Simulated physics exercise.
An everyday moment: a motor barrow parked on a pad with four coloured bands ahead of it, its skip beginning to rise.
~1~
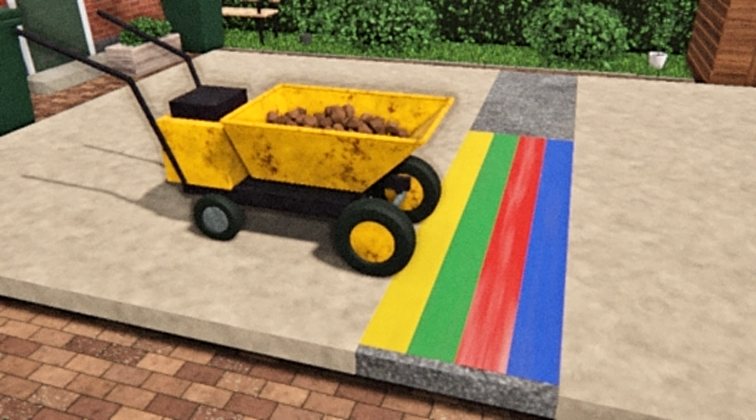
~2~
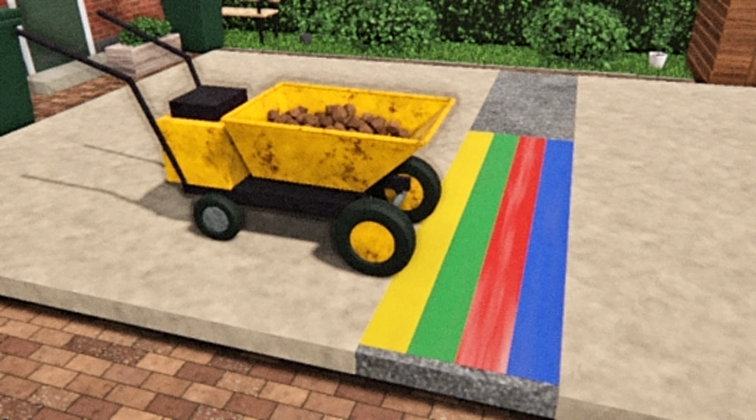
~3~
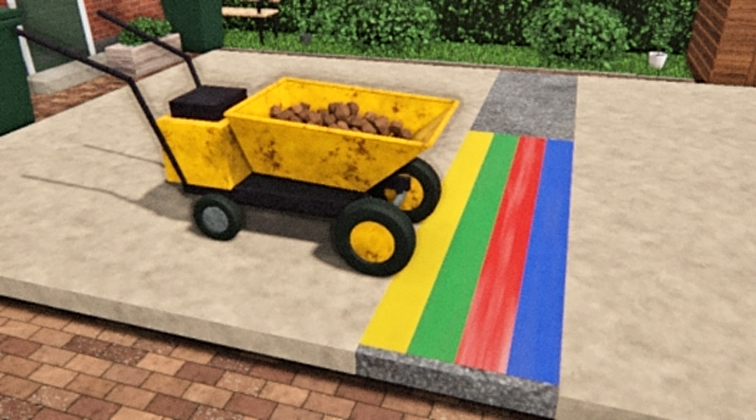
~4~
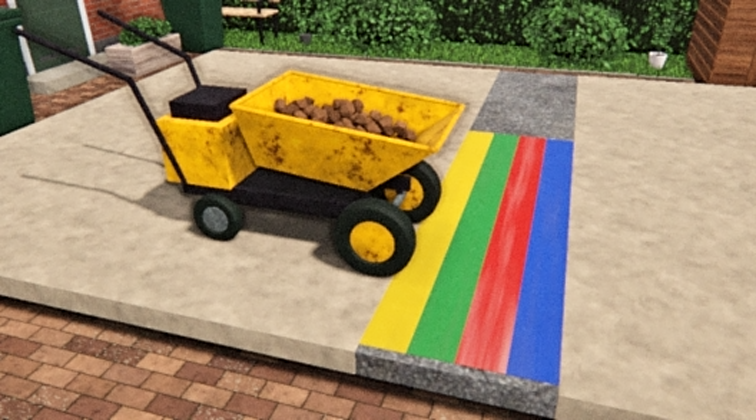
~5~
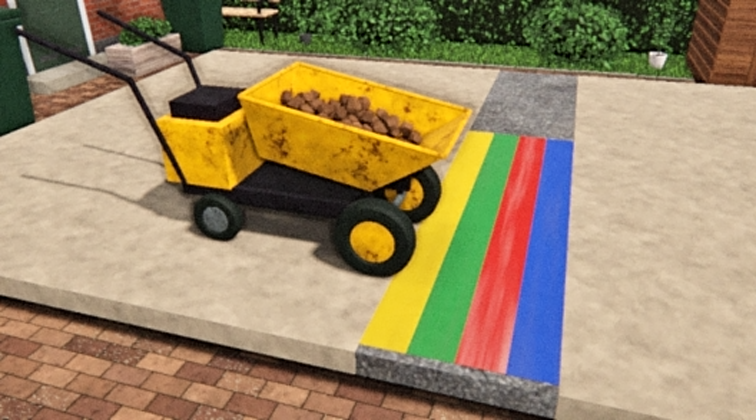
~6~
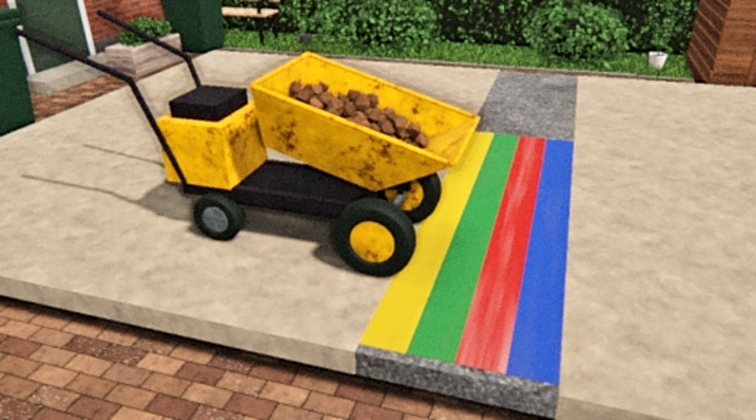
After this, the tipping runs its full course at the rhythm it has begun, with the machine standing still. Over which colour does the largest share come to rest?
The blue strip carries the most.
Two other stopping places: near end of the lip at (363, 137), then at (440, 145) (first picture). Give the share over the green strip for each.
About 20 and 0 per cent.
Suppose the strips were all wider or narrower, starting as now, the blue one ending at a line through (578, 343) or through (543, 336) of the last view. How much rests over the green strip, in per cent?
About 0 and 0 per cent.
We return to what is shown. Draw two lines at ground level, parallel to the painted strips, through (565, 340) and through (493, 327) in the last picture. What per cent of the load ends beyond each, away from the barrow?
About 40 and 80 per cent.
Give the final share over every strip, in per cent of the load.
In per cent, yellow strip 0, green strip 0, red strip 15 and blue strip 30.
Soon, skip tipped steeply; all in the skip.
A while on, skip tipped right over; about two thirds in the skip; a small part over the red strip; about a quarter over the blue strip; a stray few off the paint.
Towards the end, skip tipped right over; a small part in the skip; a stray few over the green strip; a small part over the red strip; about a third over the blue strip; about a third off the paint.
Finally, skip tipped right over; a small part in the skip; none over the yellow strip; a stray few over the green strip; a small part over the red strip; about a third over the blue strip; about half off the paint.
